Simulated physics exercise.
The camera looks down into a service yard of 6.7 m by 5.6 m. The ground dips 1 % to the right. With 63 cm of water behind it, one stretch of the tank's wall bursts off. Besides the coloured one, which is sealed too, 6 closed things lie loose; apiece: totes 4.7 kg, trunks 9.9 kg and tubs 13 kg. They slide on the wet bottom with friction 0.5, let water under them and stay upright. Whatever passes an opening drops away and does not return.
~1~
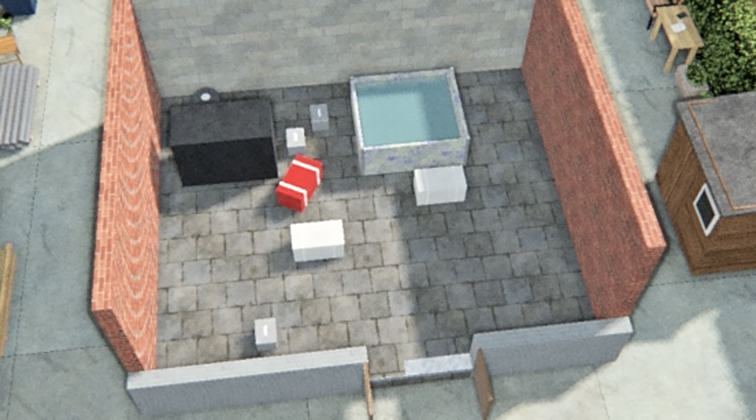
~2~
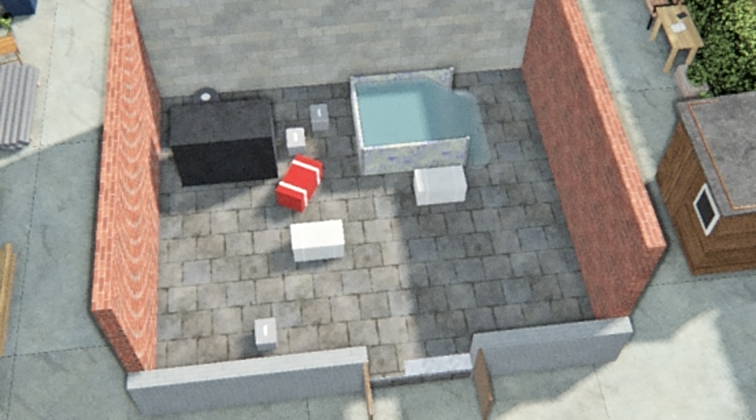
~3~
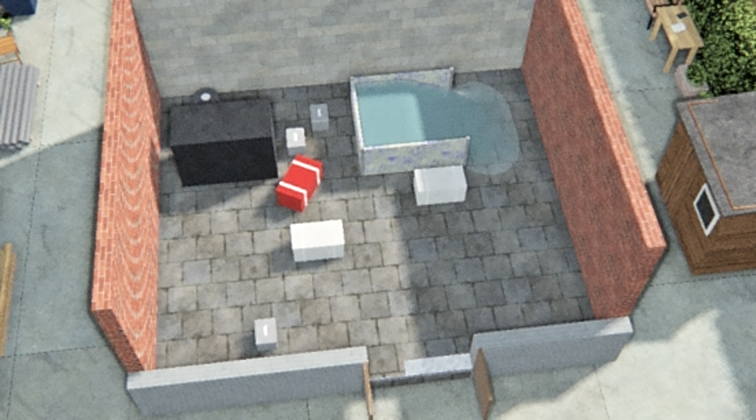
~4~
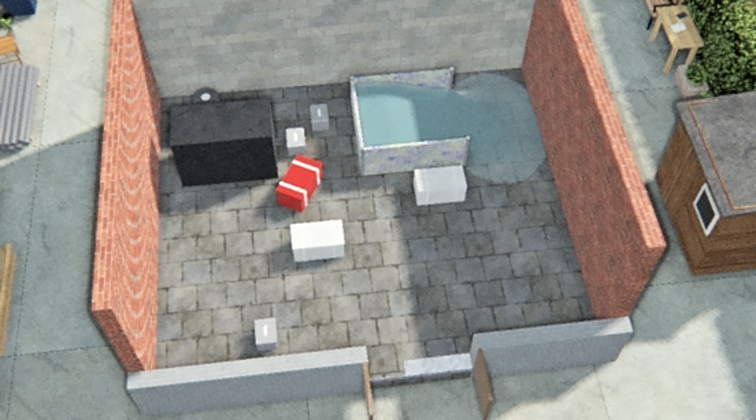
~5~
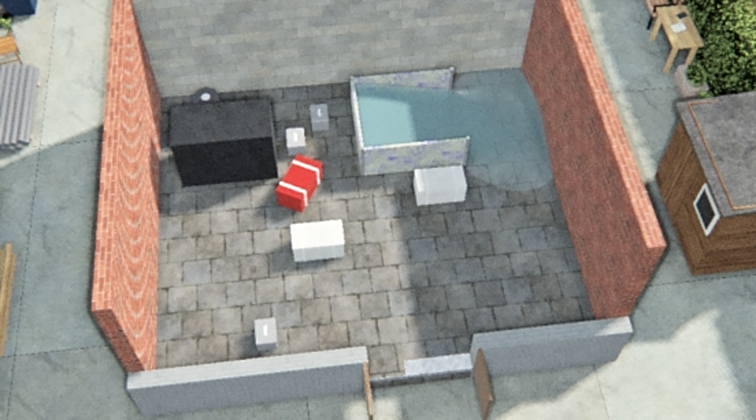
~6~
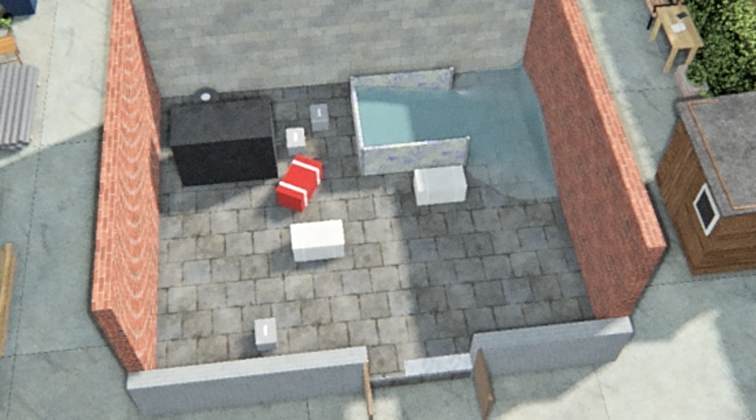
Water pours from the open right side of the tank and spreads to the brick wall.
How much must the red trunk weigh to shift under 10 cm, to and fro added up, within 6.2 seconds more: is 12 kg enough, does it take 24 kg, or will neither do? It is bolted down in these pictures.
Verdict: The smaller load will do.
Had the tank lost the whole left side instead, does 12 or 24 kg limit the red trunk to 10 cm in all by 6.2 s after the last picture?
Then neither weight holds it.
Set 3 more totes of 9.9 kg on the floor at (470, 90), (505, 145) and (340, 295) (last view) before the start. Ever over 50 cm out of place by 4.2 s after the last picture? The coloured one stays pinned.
In turn: Over, past it, less.
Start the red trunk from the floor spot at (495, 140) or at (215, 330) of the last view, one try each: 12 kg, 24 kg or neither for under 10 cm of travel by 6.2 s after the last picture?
In turn: Neither holds; either load holds.
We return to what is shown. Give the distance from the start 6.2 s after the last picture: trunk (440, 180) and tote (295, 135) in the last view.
In turn: 0 cm, 0 cm.
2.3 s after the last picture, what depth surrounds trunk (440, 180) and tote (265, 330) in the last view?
About 1 and 0 cm.
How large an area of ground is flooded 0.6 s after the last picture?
About 7.5 m2.
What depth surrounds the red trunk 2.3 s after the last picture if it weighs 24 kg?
About 0 cm.
Then, 0.6 s after the last picture the red trunk would be 0 cm from its start with 12 kg and 0 cm from its start with 24 kg; 0 cm of water round it then.
Then, 2.3 s after the last picture the red trunk would be 0 cm from its start with 12 kg and 0 cm from its start with 24 kg; 0 cm of water round it then.
Then, 4.2 s after the last picture the red trunk would be 0 cm from its start with 12 kg and 0 cm from its start with 24 kg; 0 cm of water round it then.
Then, 6.2 s after the last picture the red trunk would be 0 cm from its start with 12 kg and 0 cm from its start with 24 kg; 0 cm of water round it then.
